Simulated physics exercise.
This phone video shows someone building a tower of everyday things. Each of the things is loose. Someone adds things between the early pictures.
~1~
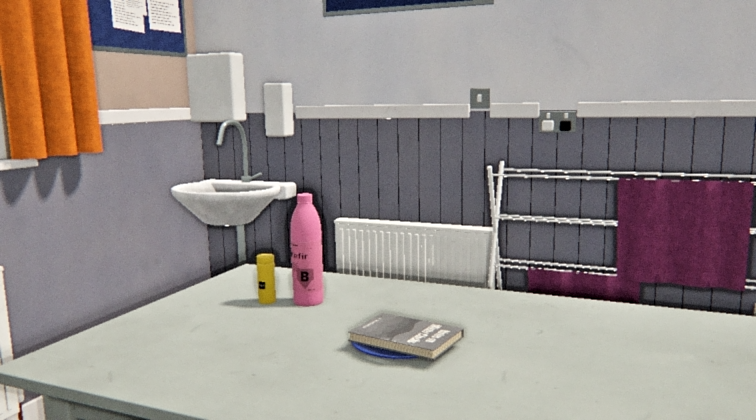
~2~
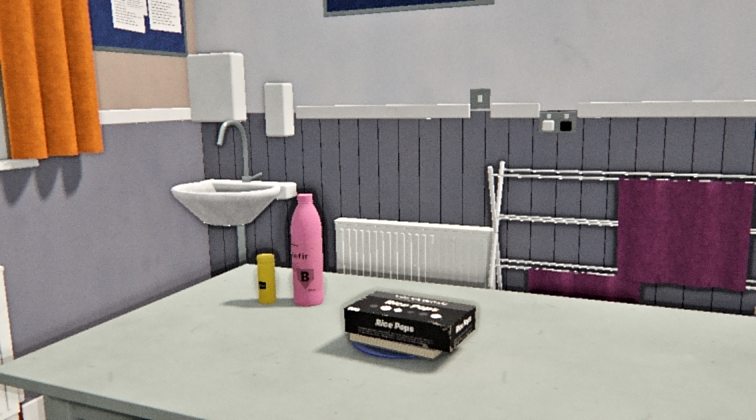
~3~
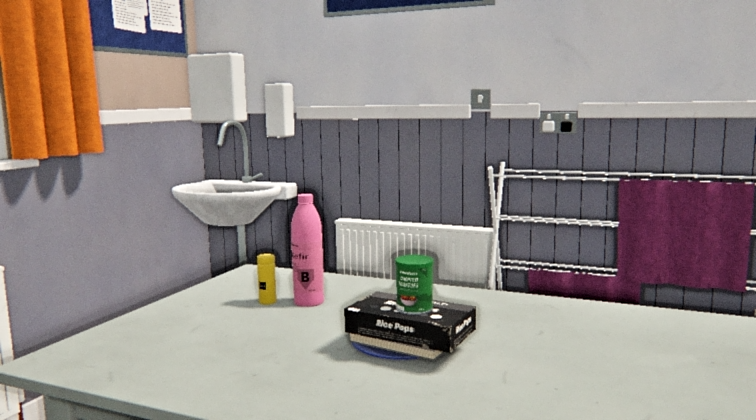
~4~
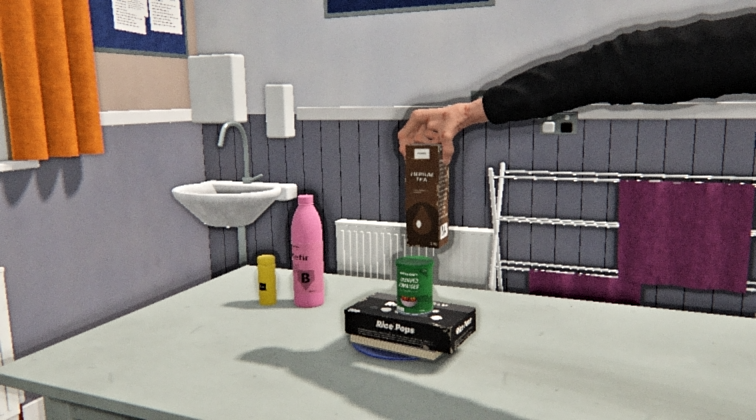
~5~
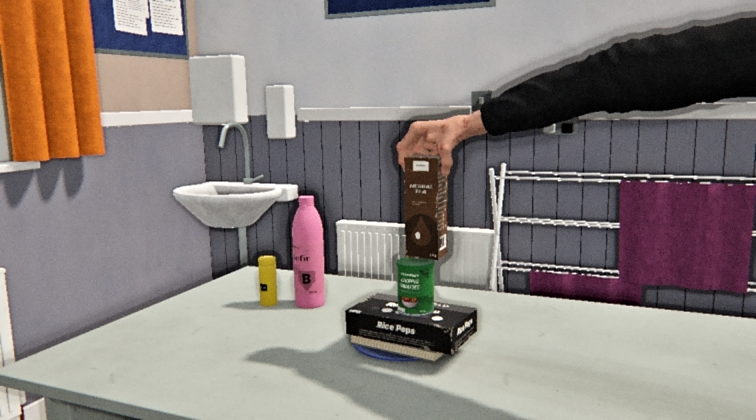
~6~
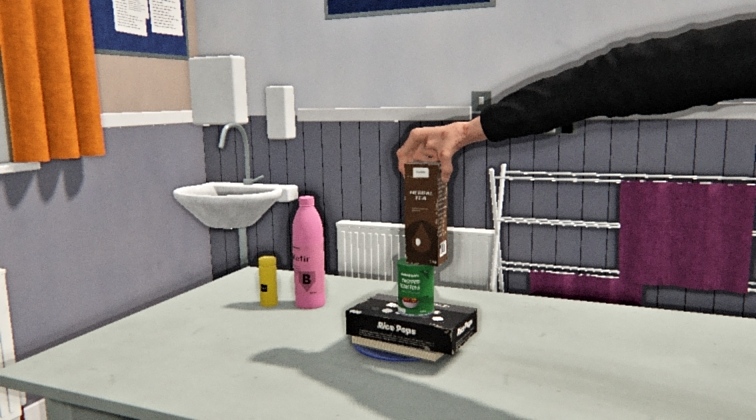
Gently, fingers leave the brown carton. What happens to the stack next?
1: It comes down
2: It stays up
It stays up (2).
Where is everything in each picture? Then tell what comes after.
The last thing is not in view yet; grey book (406, 334), in the first picture.
The last thing is not in view yet, in the second picture.
The last thing is not in view yet; pink bottle (307, 250), in the third picture.
On its way; brown carton (427, 195), in the fourth picture.
On its way; brown carton (426, 206); green pot (416, 286), in the fifth picture.
In place under the hand; brown carton (426, 213); pink bottle (308, 252), in the sixth picture.
Then, 0.40 s after the last picture, things are still on the move.
Then, 1.50 s after the last picture, as before.
At rest, all 7 in place. Seen from the same camera at the end, brown carton near (425, 214). The pile stays up.
